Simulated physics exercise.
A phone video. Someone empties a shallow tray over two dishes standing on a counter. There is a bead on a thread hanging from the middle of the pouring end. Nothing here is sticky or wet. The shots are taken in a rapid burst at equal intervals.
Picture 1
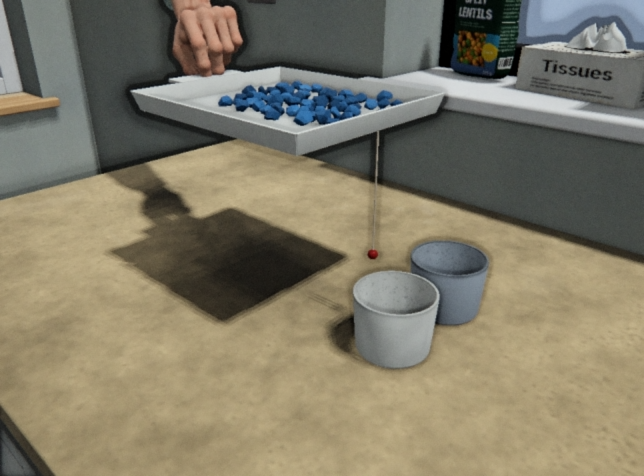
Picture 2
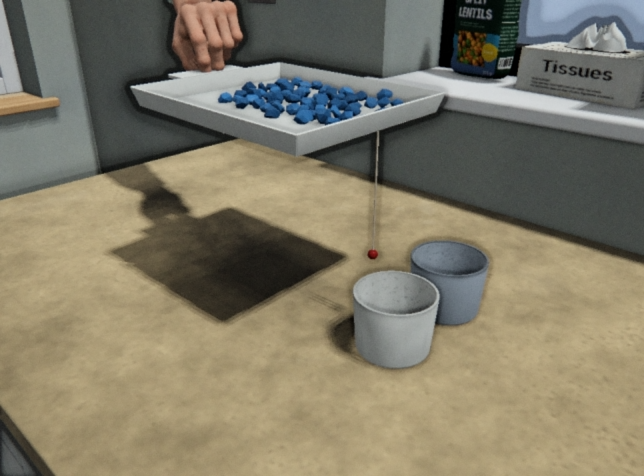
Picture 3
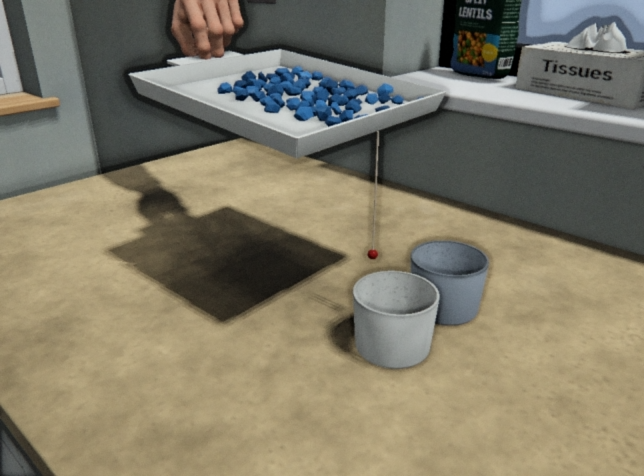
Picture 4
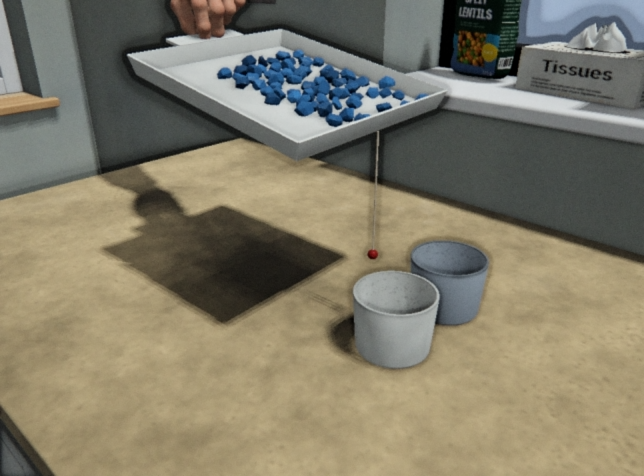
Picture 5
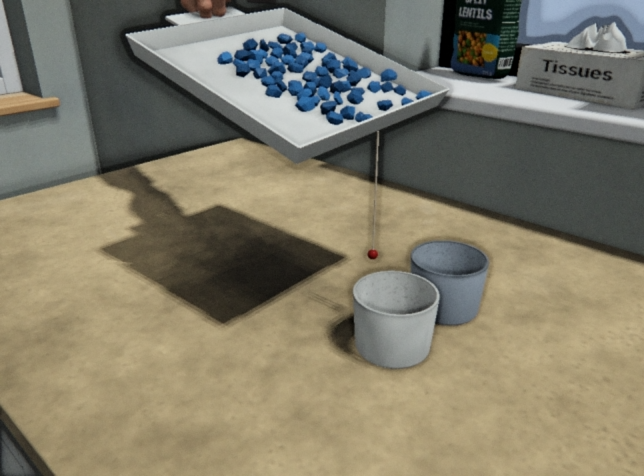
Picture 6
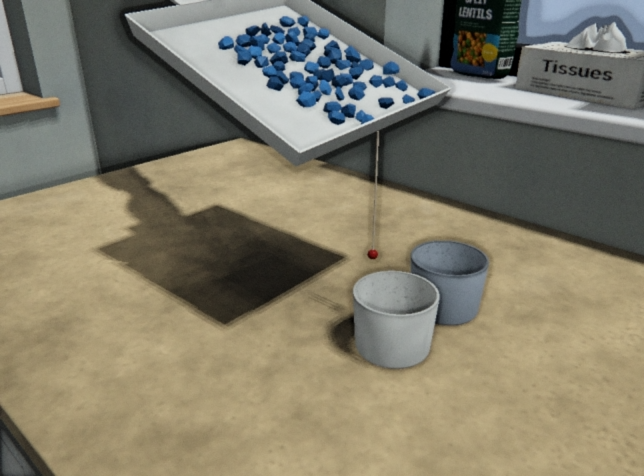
A hand raises the back of a white tray of blue stones above two cups.
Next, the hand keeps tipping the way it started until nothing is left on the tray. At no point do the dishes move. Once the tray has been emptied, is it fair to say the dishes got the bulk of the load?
I expect most of the load to be wasted.
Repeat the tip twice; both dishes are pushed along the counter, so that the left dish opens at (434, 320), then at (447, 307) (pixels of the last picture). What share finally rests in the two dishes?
10% for the first placement, 10% for the second.
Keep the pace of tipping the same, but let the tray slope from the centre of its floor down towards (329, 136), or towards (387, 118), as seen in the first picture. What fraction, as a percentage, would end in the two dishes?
In order, some 20 % and some 50 %.
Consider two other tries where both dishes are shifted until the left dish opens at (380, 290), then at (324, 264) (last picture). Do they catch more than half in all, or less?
Well, it comes to a lesser portion at first and a lesser portion after that.
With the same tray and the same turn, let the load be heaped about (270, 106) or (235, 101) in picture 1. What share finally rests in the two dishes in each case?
Roughly 30 per cent, and 20 per cent.
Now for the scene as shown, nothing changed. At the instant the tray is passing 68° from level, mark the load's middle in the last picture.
Mark it at roughly (364, 124) in the final frame.
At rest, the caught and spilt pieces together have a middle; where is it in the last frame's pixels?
Centre at rest, last view: Approx. (382, 358).
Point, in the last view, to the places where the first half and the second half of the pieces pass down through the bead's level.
Starting near (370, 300), moving on to near (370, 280).
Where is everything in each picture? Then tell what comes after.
Corners of the pouring end at (296, 131) and (437, 93), level; middle of the load at (308, 105), aquarium stones; left dish at (429, 331); right dish at (480, 291); bead on its thread at (373, 254), in the first frame.
Corners of the pouring end at (297, 132) and (437, 93), level; middle of the load at (308, 103), in the second frame.
Corners of the pouring end at (297, 134) and (438, 91), tipped barely, lowest at the left corner; middle of the load at (308, 97), in the third frame.
Corners of the pouring end at (298, 138) and (440, 89), tipped a little, lowest at the left corner; middle of the load at (309, 87), in the fourth frame.
Corners of the pouring end at (299, 142) and (442, 88), tipped clearly, lowest at the left corner; middle of the load at (310, 78), in the fifth frame.
Corners of the pouring end at (300, 146) and (444, 87), tipped clearly, lowest at the left corner; middle of the load at (312, 69); left dish at (429, 331); right dish at (480, 291), in the sixth frame.
Soon after the last picture, tray tipped steeply; most on the tray; a small part in the air.
A little later, tray tipped past a quarter turn; about a quarter on the tray; a small part in the left dish; a stray few in the right dish; about a third outside both; about a quarter in the air.
Later still, tray tipped past a quarter turn; about a quarter in the left dish; a stray few in the right dish; about two thirds outside both.
At rest, tray tipped past a quarter turn; about a quarter in the left dish; a stray few in the right dish; about two thirds outside both.
